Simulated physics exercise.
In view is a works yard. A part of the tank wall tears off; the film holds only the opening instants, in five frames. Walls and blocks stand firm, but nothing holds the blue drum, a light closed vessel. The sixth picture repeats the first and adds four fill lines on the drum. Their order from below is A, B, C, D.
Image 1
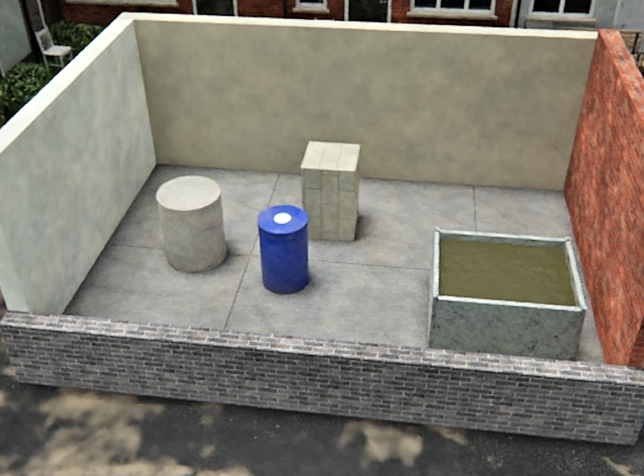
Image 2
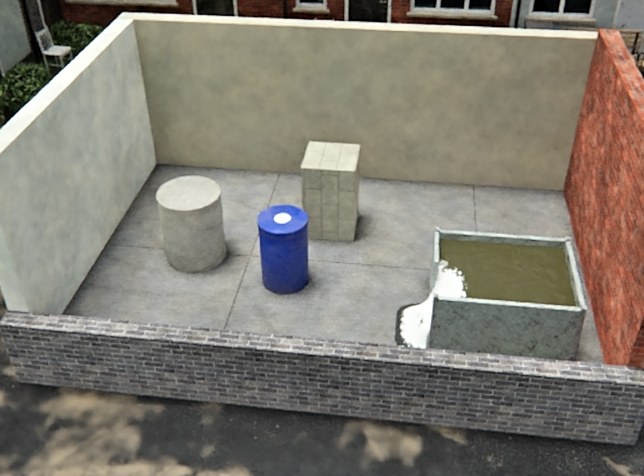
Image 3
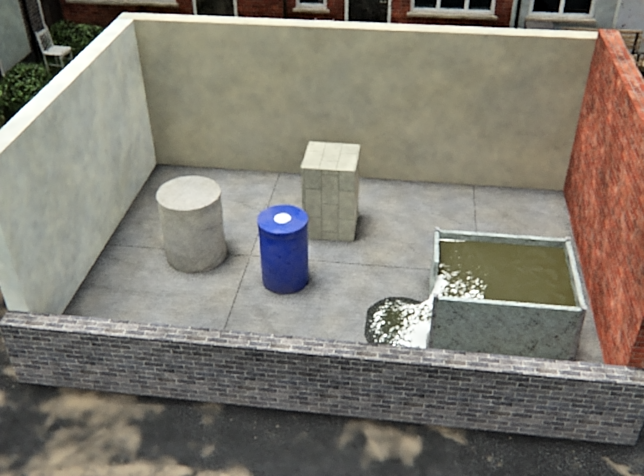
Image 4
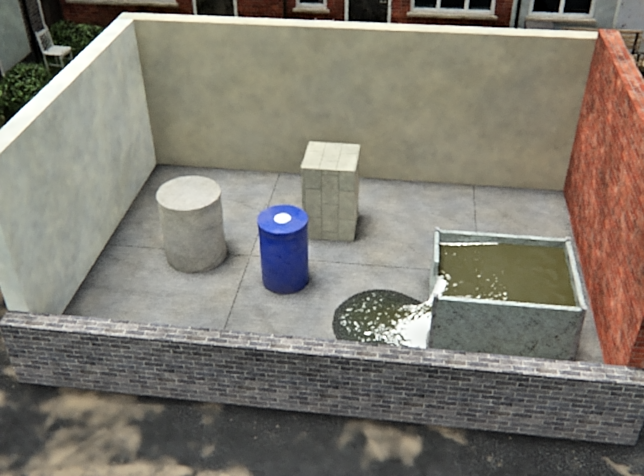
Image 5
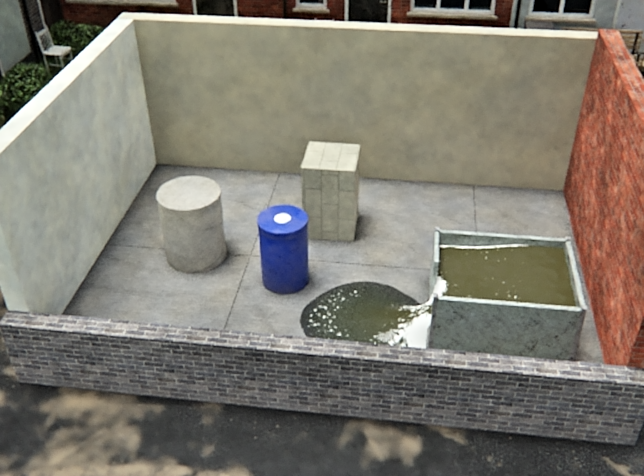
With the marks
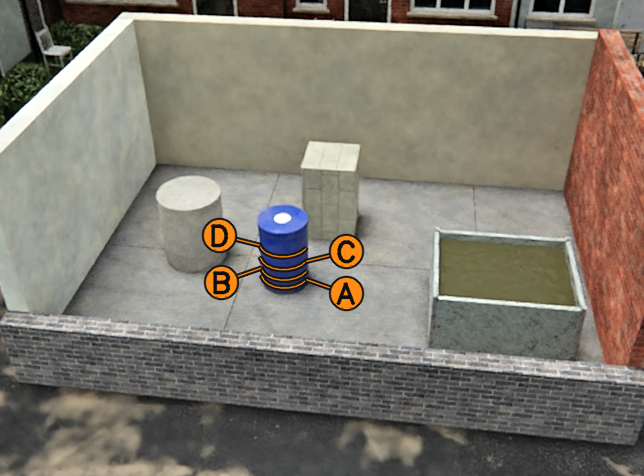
In this clip, a walled yard holds a concrete cylinder, a blue drum, a pale block and a full tank of murky water; water pours from the tank's left side, and a dark, foam-flecked puddle spreads leftward across the ground.
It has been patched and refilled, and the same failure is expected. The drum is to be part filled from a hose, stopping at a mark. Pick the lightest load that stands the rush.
I would pick line B.
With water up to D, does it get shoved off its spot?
No.
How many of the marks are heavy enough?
Three.
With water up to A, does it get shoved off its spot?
Yes.
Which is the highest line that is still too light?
That would be A.
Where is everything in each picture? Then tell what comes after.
Lid of the blue drum at (283, 219); tank full, its middle at (504, 273).
Water covers 1 % of the ground and is seen nearest the drum at (408, 312).
Water covers 2 % of the ground and is seen nearest the drum at (375, 315).
Water covers 4 % of the ground and is seen nearest the drum at (349, 306).
Lid of the blue drum at (283, 219); water covers 7 % of the ground and is seen nearest the drum at (323, 300).
On the marked copy, A at (281, 288); B at (280, 280); C at (280, 269); D at (279, 256); from the bottom up A, B, C, D.
If A is chosen, it is pushed about half its own width away.
If B is chosen, it does not move.
If C is chosen, it does not move.
If D is chosen, it does not move.
